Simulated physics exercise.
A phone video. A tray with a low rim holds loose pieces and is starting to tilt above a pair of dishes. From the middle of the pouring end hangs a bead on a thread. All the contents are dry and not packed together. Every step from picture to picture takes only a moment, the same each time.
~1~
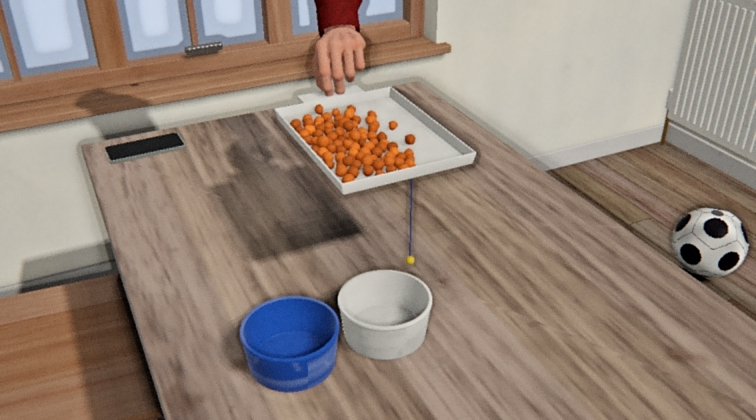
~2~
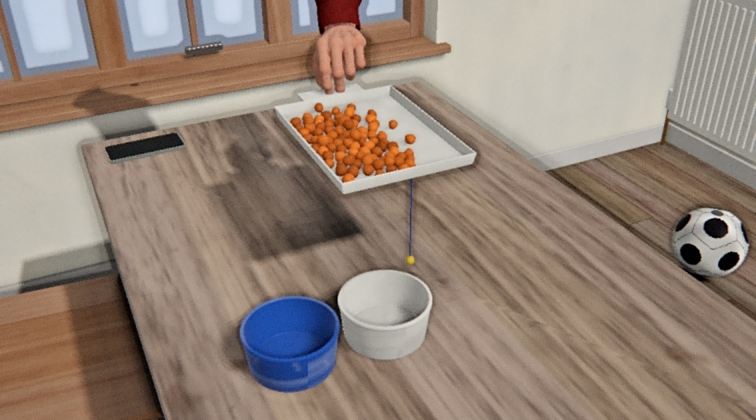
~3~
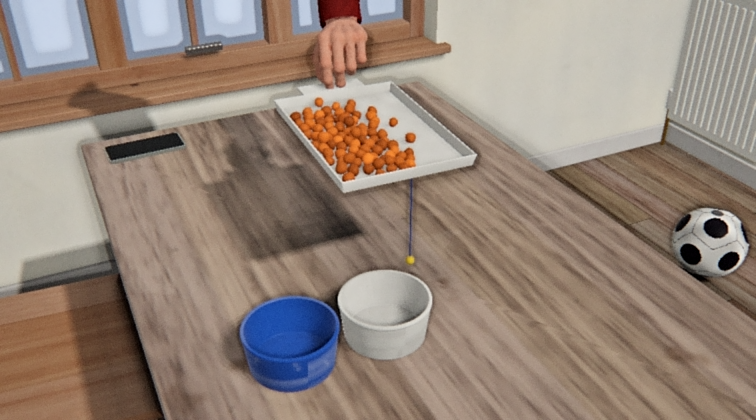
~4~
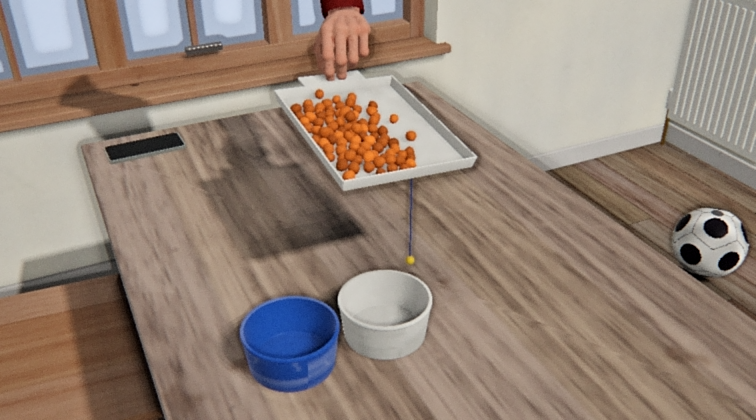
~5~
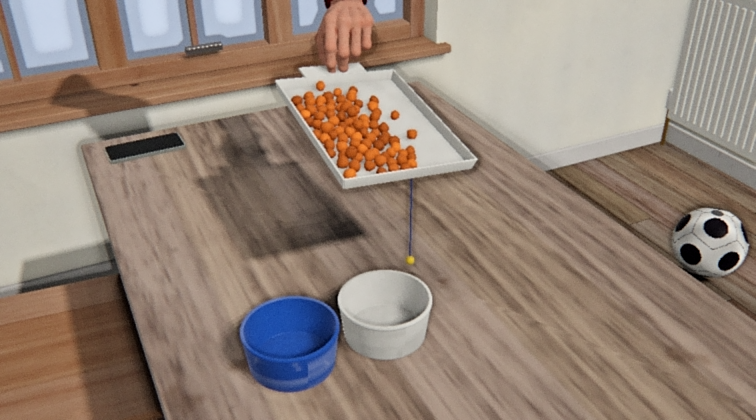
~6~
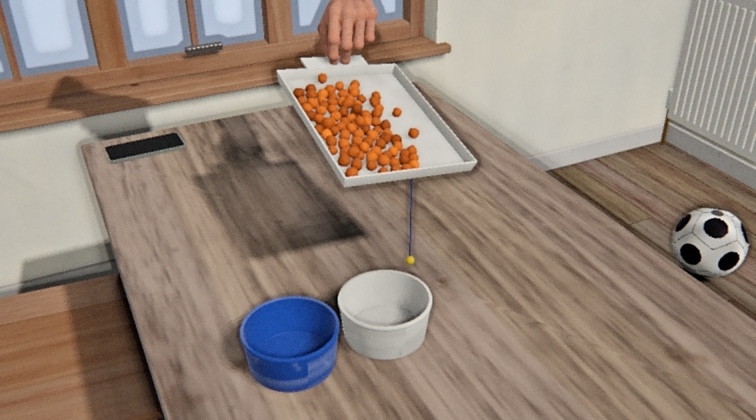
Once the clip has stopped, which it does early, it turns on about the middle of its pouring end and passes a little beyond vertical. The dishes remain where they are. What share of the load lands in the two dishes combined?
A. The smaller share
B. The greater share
Answer: A.
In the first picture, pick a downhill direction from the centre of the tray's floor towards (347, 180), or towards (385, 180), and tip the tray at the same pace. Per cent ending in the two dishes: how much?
60 % and 70 %.
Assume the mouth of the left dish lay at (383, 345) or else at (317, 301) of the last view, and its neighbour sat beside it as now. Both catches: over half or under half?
With the first shift the pair saves less than a half; with the second, less than a half.
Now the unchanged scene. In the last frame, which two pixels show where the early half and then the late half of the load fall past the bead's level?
About (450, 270) to begin with, then about (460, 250).
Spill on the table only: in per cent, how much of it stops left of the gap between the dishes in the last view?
Estimate: About 0 percent.
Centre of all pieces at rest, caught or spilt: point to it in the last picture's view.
Centre at rest, last view: Approx. (475, 309).
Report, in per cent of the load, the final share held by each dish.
Around 0 in a hundred in the left dish and around 0 in a hundred in the right dish.
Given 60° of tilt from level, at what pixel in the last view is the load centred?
Check around (421, 133) in the last picture.
Soon after the last picture, tray tipped steeply; nearly all on the tray; a stray few outside both.
A little later, tray tipped past a quarter turn; most on the tray; a stray few outside both; a small part in the air.
Later still, tray tipped past a quarter turn; a stray few in the right dish; nearly all outside both.
At rest, tray tipped past a quarter turn; none in the left dish; a stray few in the right dish; nearly all outside both.
